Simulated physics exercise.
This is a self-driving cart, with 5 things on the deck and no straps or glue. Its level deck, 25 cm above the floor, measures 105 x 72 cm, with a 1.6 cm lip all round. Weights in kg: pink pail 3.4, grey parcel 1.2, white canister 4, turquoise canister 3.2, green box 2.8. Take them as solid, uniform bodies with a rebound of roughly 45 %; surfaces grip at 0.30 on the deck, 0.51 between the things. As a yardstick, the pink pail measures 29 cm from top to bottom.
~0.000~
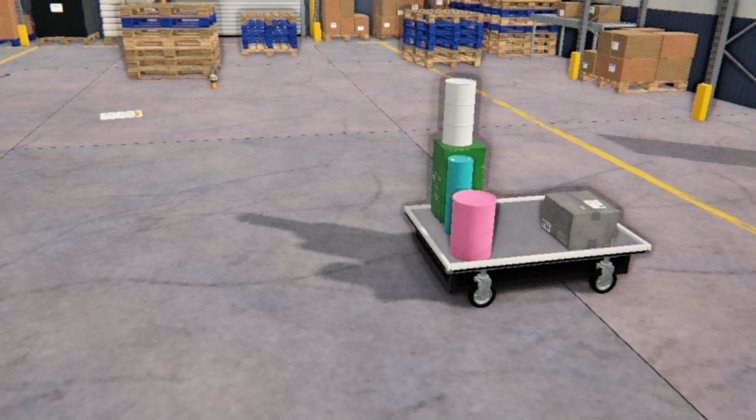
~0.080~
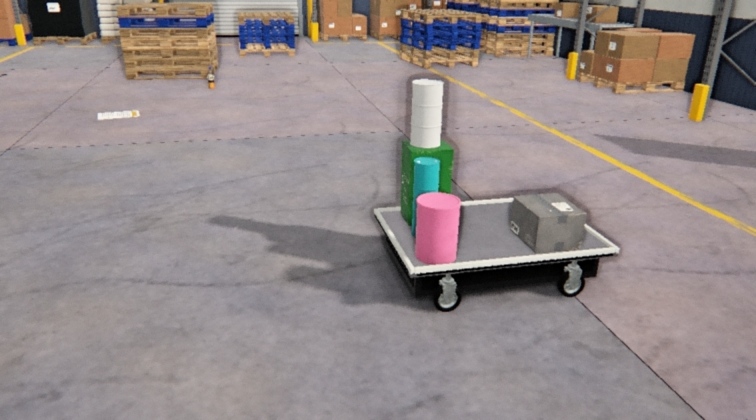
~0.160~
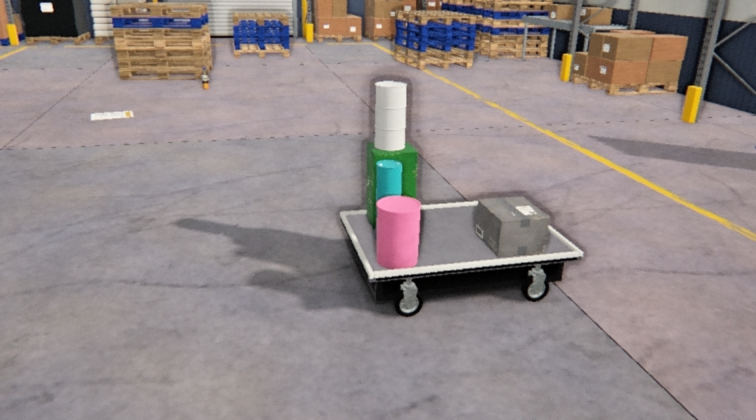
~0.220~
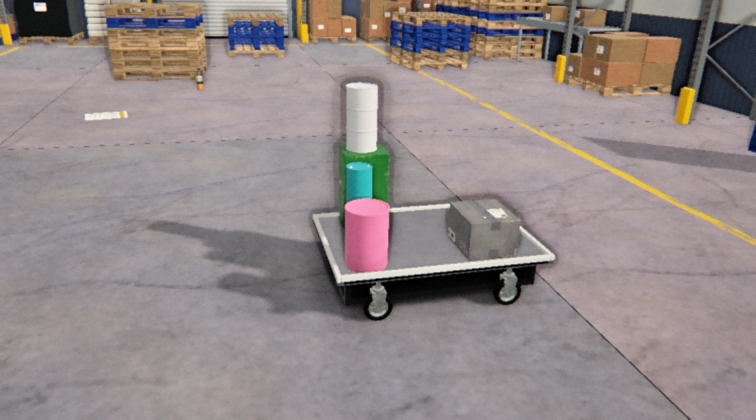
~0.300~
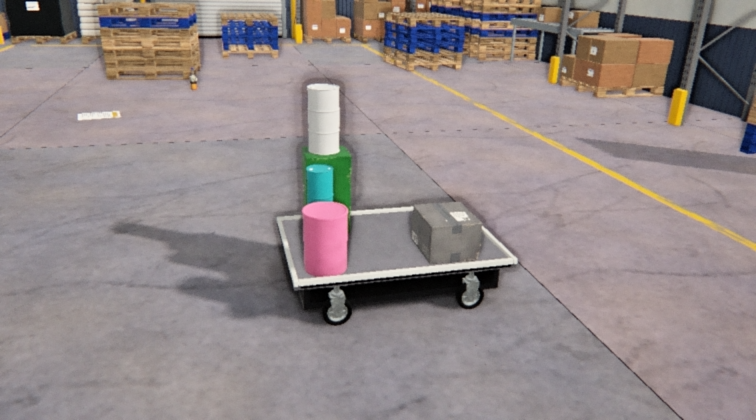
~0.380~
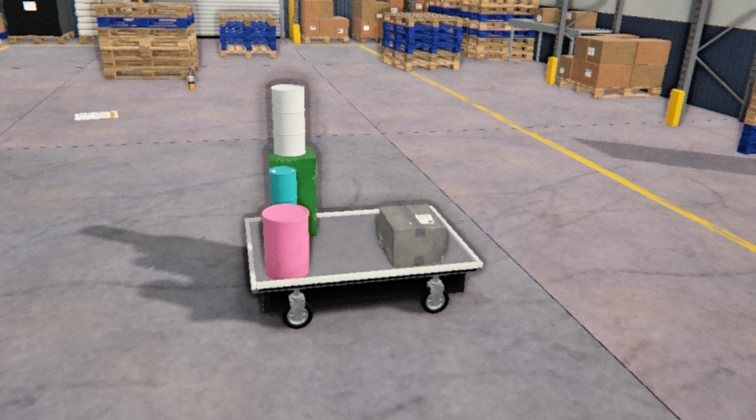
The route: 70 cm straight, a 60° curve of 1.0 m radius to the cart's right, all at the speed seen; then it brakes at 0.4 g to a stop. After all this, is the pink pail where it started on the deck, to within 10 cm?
The pink pail leaves its spot.
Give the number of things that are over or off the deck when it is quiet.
That comes to 4.
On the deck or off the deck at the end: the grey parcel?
The grey parcel is still on the deck.
After 0.88 s, cart 185 cm along, turned 56°; pink pail and white canister now off the deck; green box 45° off upright; turquoise canister 46° off upright.
After 1.38 s, cart 258 cm along, turned 60°; turquoise canister and green box now off the deck; grey parcel moved 8 cm.
In the end (2.0 s), off the deck, pink pail, white canister, turquoise canister and green box; not toppled but over 10 cm from the start, grey parcel.
